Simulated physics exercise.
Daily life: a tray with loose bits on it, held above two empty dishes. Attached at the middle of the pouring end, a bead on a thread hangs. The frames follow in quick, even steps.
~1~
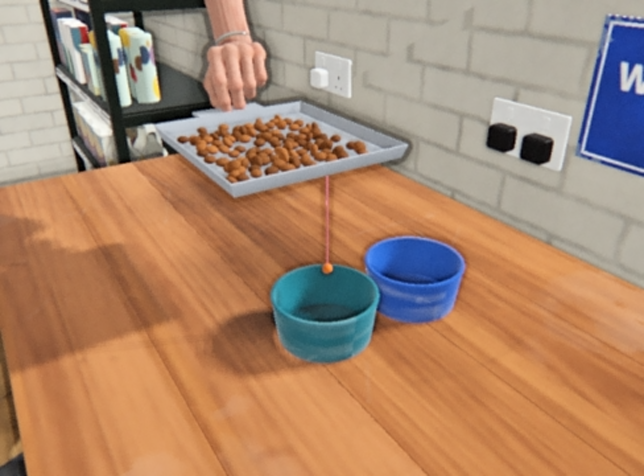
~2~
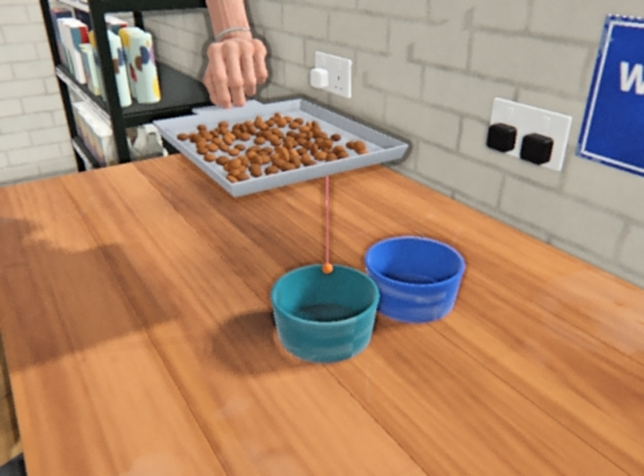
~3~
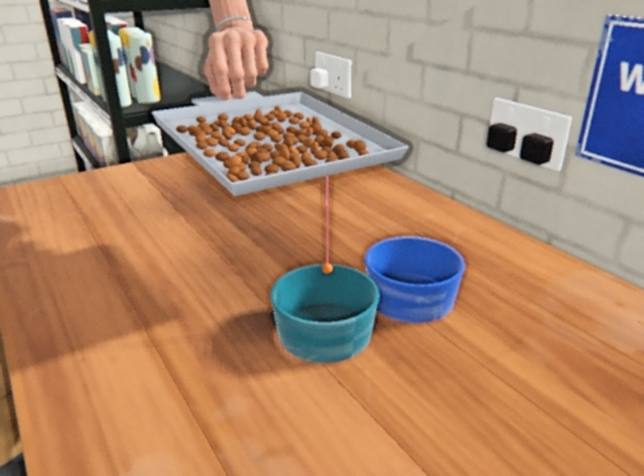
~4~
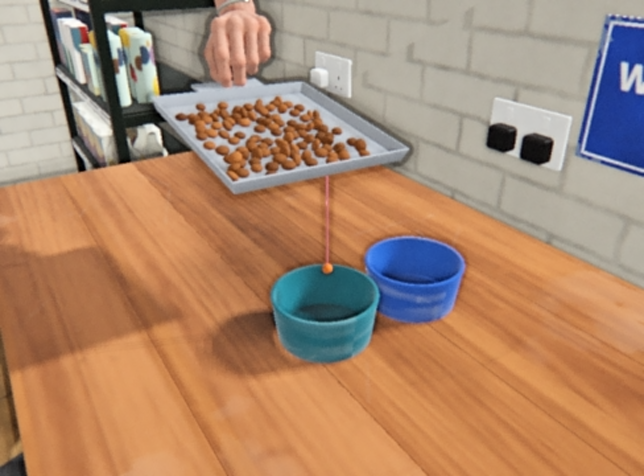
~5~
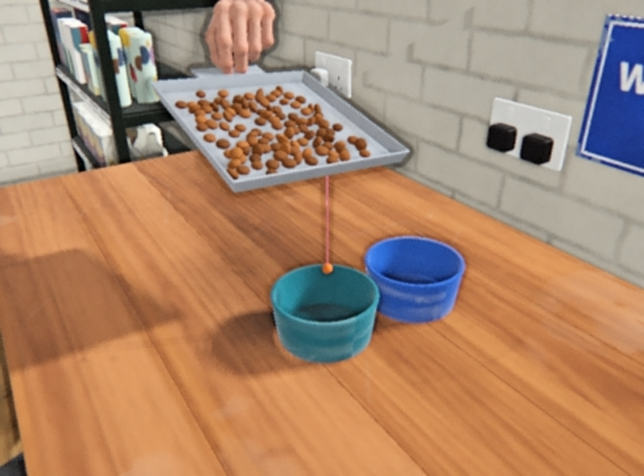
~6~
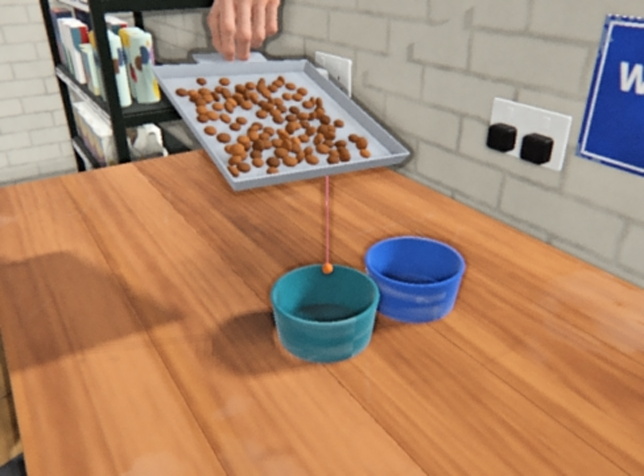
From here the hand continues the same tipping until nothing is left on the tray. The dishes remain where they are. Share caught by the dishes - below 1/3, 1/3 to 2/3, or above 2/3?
The dishes will most likely exceed two thirds of the load.
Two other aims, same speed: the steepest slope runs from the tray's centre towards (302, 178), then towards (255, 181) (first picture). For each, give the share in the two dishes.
First heading 40 %, second heading 10 %.
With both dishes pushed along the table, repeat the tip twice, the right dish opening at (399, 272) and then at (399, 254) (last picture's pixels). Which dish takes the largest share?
Try one: The rightmost one; try two: The rightmost one.
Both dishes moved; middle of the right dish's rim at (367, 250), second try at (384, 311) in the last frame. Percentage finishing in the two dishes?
Around 10 % followed by around 50 %.
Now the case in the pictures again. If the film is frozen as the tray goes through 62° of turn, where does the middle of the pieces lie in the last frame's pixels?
Somewhere around pixel (335, 151) in the last picture.
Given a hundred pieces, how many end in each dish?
At the end, 40 percent of the load sits in the left dish and 40 percent in the right dish.
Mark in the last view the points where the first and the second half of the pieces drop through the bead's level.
(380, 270), then (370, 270).
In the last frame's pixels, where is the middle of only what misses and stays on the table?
I'd say near (416, 361), give or take.
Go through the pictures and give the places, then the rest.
Corners of the pouring end near (234, 182) and (402, 144), level; middle of the load near (276, 144), bits of dog kibble; left dish near (355, 336); right dish near (446, 297); bead on its thread near (327, 268), in the first frame.
Corners of the pouring end near (234, 182) and (402, 145), level; middle of the load near (276, 143), in the second frame.
Corners of the pouring end near (234, 181) and (402, 146), tipped barely, lowest at the right corner; middle of the load near (276, 138), in the third frame.
Corners of the pouring end near (235, 180) and (403, 148), tipped a little, lowest at the right corner; middle of the load near (276, 132), in the fourth frame.
Corners of the pouring end near (236, 179) and (403, 150), tipped a little, lowest at the right corner; middle of the load near (277, 126), in the fifth frame.
Corners of the pouring end near (237, 178) and (404, 151), tipped clearly, lowest at the right corner; middle of the load near (278, 120); left dish near (355, 336); right dish near (446, 297), in the sixth frame.
Shortly afterwards, tray tipped steeply; all but a few on the tray; a little in the air.
Next, tray tipped past a quarter turn; a little on the tray; near a third in the left dish; near a quarter in the right dish; near a quarter outside both; a little in the air.
Some moments later, tray tipped past a quarter turn; near a third in the left dish; near a third in the right dish; near a quarter outside both.
In the end, tray tipped past a quarter turn; near a third in the left dish; near a third in the right dish; near a quarter outside both.
